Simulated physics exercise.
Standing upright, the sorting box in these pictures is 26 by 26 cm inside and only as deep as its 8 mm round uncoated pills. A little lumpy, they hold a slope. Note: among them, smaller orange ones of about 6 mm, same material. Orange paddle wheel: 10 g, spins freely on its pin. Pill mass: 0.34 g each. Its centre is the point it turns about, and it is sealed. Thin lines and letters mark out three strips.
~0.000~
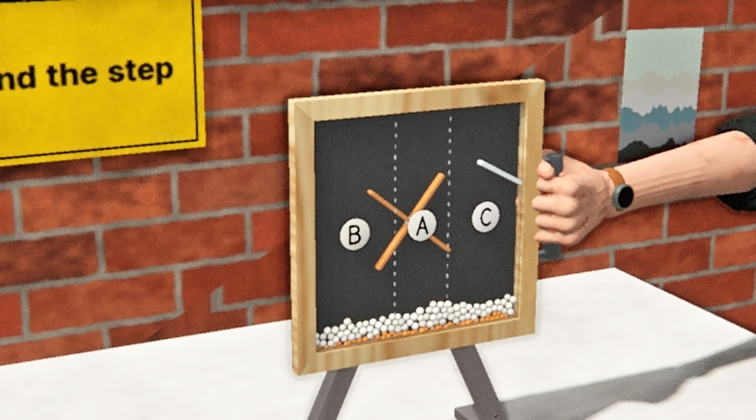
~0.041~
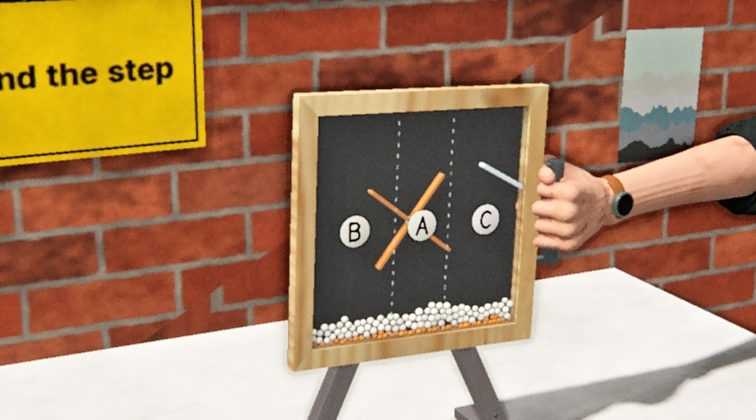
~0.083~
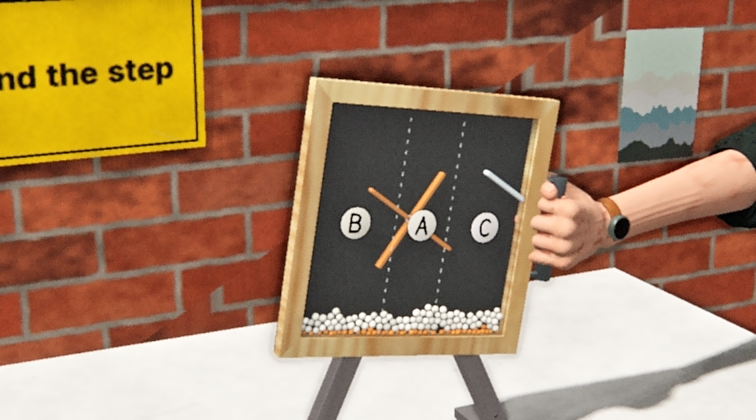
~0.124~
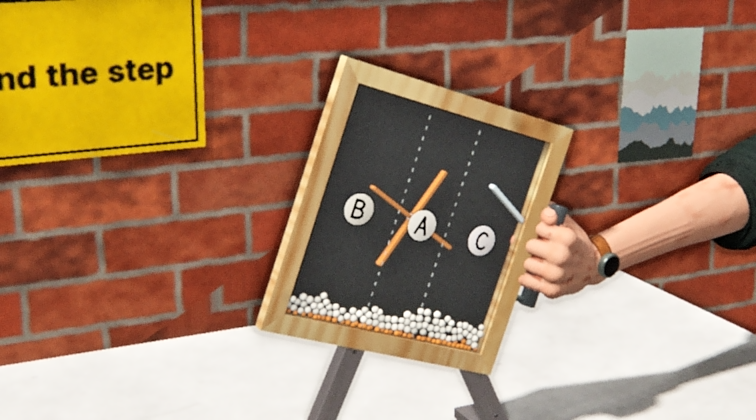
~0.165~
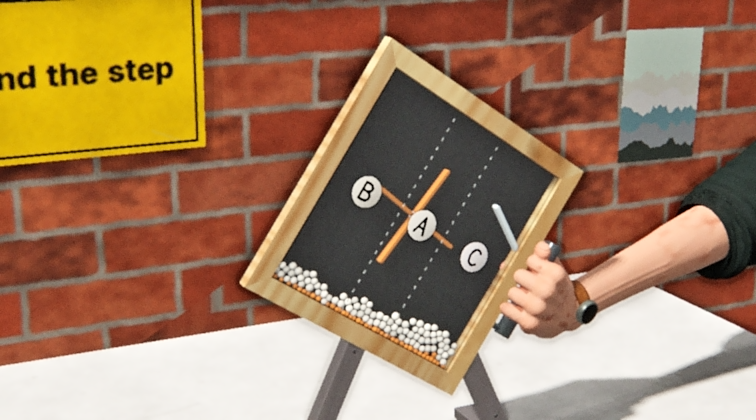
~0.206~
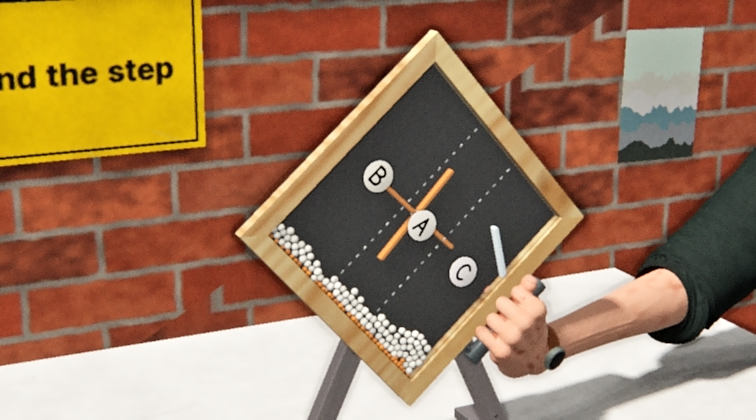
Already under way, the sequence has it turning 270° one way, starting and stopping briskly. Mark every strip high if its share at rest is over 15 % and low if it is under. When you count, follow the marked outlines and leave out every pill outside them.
Shares at rest: Strip A low, strip B high, strip C low.
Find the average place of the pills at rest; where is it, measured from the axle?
Offset approx. 4 cm left, 11 cm below.
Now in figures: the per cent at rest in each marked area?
Strip A holds 0, strip B holds 100 and strip C holds 0.
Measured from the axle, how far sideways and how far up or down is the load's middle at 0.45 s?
Position estimate: Left 10 cm, above 3 cm.
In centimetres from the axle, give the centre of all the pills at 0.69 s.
I'd put it near 1 centimetres to the left and 1 centimetres below.
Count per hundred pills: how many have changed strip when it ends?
65 per cent.
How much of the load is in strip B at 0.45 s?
Roughly 15 %.
By 0.45 s, it stands 136° clockwise; the pills' middle is 10 cm left of and 3 cm above the centre; A 15 %, B 15 %, C 70 %.
By 0.69 s, it has come round 223° clockwise; the pills' middle is 1 cm left of and 1 cm below the centre; A 25 %, B 30 %, C 40 %.
By 0.89 s, it has come round 270° clockwise; the pills' middle is 5 cm left of and 9 cm below the centre; B 95 %.
All still by 4.5 s, it has come round 270° clockwise; A 0 %, B 100 %, C 0 %.
